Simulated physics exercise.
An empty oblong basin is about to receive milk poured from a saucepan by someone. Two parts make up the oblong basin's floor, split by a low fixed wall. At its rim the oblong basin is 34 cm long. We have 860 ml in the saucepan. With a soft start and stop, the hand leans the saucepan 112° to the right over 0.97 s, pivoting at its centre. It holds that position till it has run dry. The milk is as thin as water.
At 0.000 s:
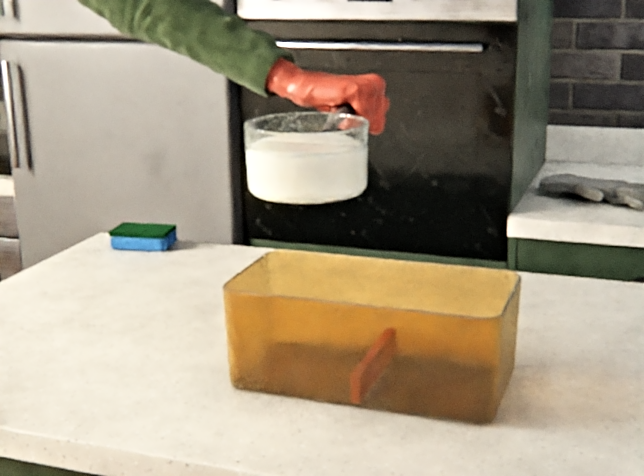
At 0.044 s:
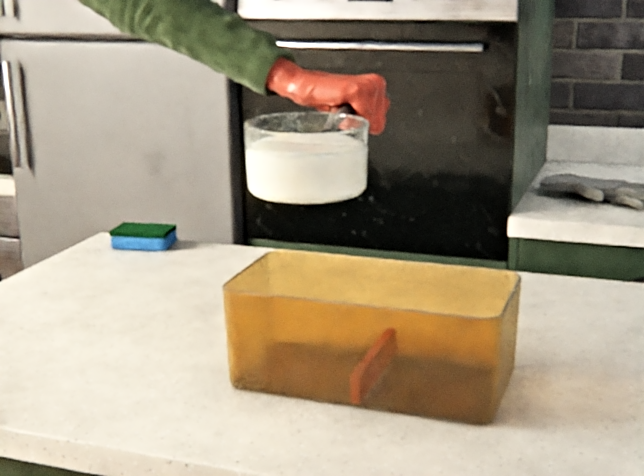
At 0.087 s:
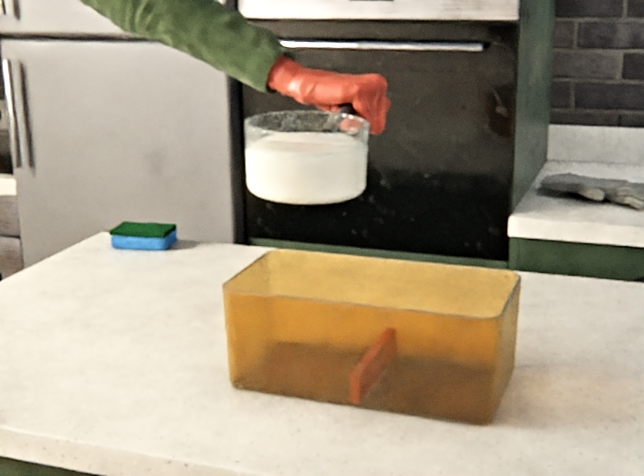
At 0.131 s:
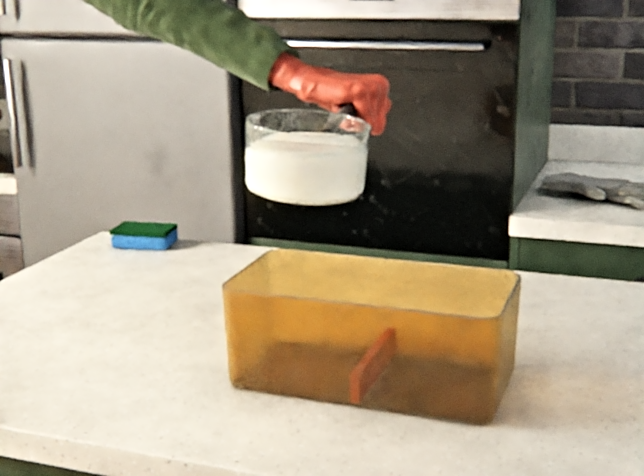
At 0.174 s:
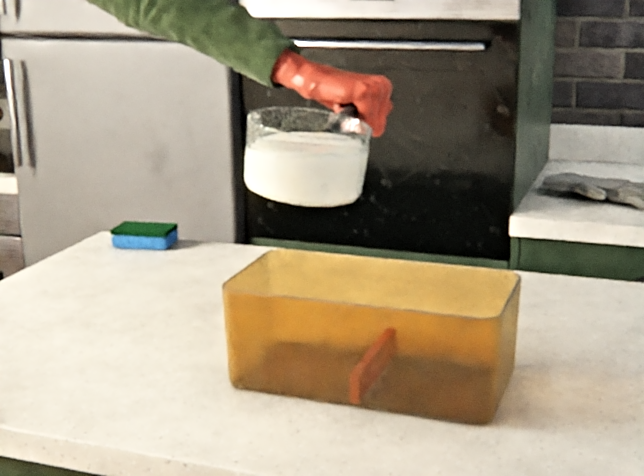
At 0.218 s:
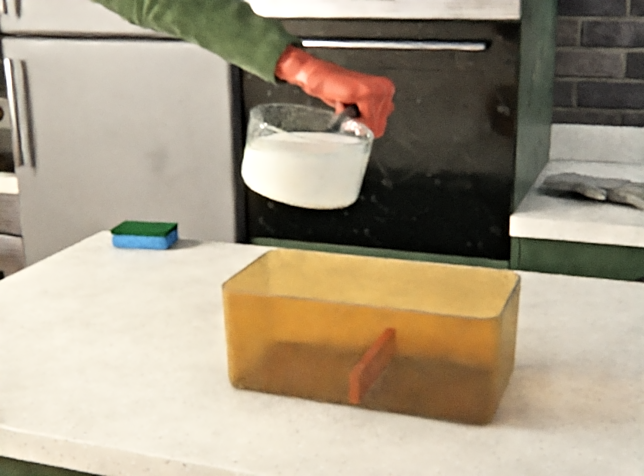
A red-gloved hand slowly leans a clear saucepan of milk rightward above an amber oblong basin.
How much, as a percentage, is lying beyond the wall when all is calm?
Around 84 per cent lies beyond the wall.
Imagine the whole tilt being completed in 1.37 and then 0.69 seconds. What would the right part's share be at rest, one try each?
Around 90 per cent first, around 80 per cent next.
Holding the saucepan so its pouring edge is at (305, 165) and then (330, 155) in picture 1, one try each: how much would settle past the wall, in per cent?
The first try gives around 15 percent, the second around 50 percent.
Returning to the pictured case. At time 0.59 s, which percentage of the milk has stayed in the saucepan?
Roughly 58 %.
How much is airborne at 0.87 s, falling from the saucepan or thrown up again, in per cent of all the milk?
Airborne fraction: Approx. 12 %.
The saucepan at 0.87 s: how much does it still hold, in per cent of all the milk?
10 %.
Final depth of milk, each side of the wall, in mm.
Depths at rest: Left around 4 mm, right around 28 mm.
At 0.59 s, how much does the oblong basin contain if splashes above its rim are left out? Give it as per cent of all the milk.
Roughly 7 per cent.
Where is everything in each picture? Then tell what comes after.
In the first frame, it leans 0°; its right rim is at (365, 127); the milk meets the walls at (255, 141) and (364, 147); the oblong basin's rim runs from (247, 269) to (511, 296); the wall's top is at (375, 350).
In the second frame, it leans 1°; its right rim is at (365, 128); the milk meets the walls at (255, 141) and (364, 147).
In the third frame, it leans 2°; its right rim is at (366, 130); the milk meets the walls at (255, 140) and (364, 147).
In the fourth frame, it leans 5°; its right rim is at (367, 132); the milk meets the walls at (256, 140) and (365, 147).
In the fifth frame, it leans 9°; its right rim is at (368, 137); the milk meets the walls at (256, 139) and (365, 148).
In the sixth frame, it leans 13°; its right rim is at (370, 142); the milk meets the walls at (257, 140) and (367, 148).
Then, 0.59 s in, the tilt is 75° and 59 per cent is still to pour, 0 is left of the wall and 7 right of it.
Then, 0.87 s in, the tilt is 109° and 9 per cent is still to pour, 7 is left of the wall and 73 right of it.
Then, 1.16 s in, the tilt is 112° and 0 per cent is still to pour, 15 is left of the wall and 83 right of it.
Then, 1.47 s in, the tilt is 112° and 0 per cent is still to pour, 16 is left of the wall and 84 right of it.
Finally, 16 per cent lies left of the wall, 84 right of it and 1 outside.
